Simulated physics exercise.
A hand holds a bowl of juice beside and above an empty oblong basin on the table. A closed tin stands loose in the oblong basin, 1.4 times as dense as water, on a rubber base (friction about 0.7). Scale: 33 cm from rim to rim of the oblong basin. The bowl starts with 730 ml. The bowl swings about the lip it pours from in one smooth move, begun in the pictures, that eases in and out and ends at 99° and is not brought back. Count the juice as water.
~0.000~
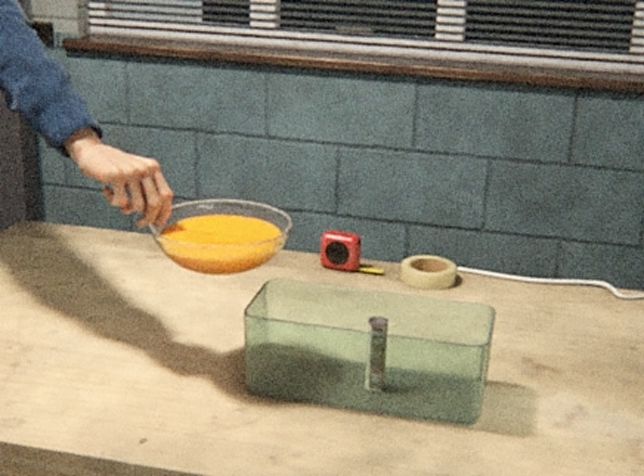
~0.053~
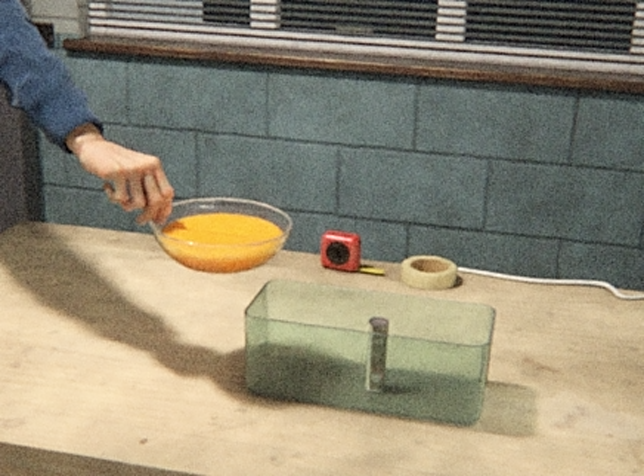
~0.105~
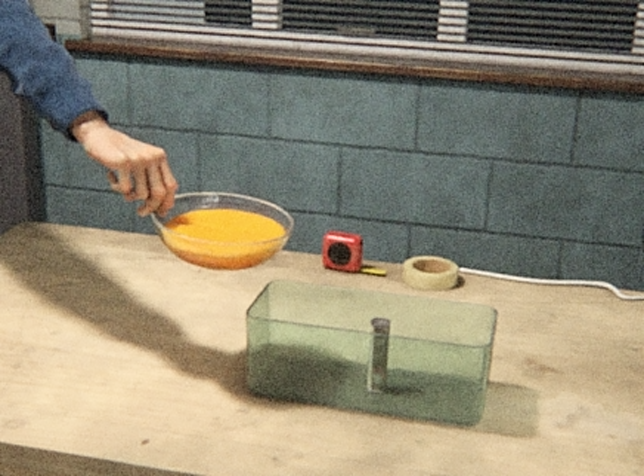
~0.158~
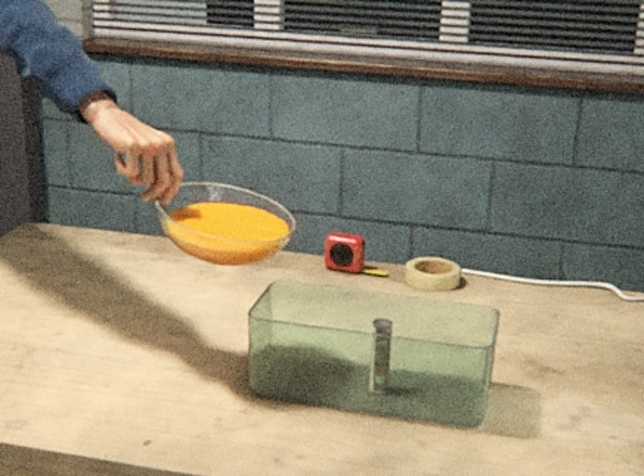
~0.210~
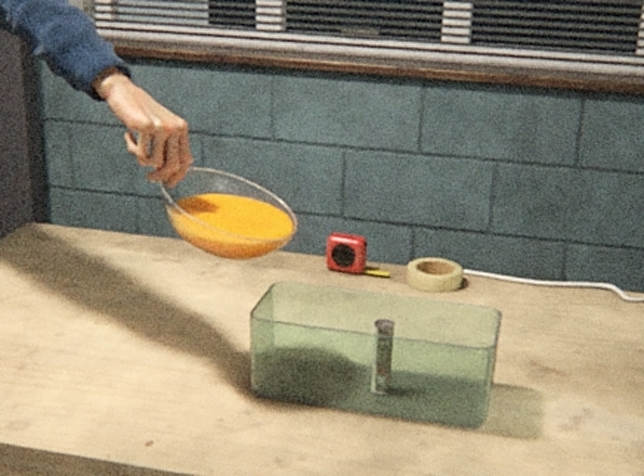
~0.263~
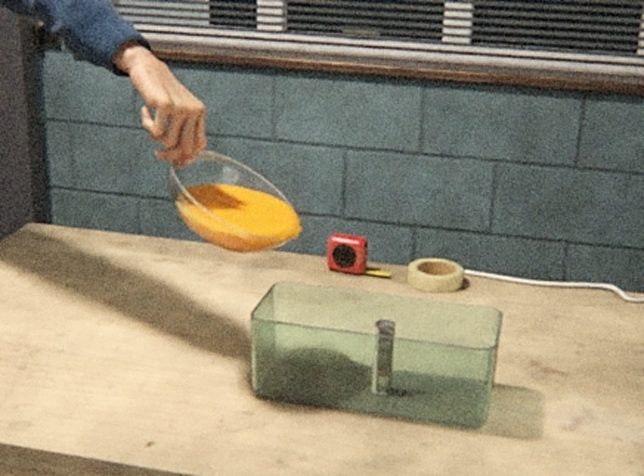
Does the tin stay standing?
It topples.
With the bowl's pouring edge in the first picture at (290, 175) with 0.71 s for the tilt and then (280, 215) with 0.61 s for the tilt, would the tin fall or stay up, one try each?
First it stays up; then it goes over.
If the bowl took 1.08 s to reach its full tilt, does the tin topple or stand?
The tin falls.
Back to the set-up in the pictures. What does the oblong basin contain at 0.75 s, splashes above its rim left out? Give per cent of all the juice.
Near 94 in a hundred.
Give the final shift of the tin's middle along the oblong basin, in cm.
Some 6.5 cm.
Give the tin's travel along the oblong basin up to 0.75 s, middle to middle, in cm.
Some 4 cm.
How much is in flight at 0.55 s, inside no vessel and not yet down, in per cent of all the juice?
About 66 per cent.
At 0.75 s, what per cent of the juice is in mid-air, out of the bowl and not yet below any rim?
About 2 per cent.
Then, 0.55 s in, the tilt is 87° and 10 per cent is still to pour; the tin stands where it began.
Then, 0.75 s in, the tilt is 99° and 0 per cent is still to pour; the tin leans 43°.
Then, 0.97 s in, the tilt is 99° and 0 per cent is still to pour; the tin lies on its side.
Then, 1.21 s in, the tilt is 99° and 0 per cent is still to pour; the tin lies on its side.
Finally, the tin lies on its side.
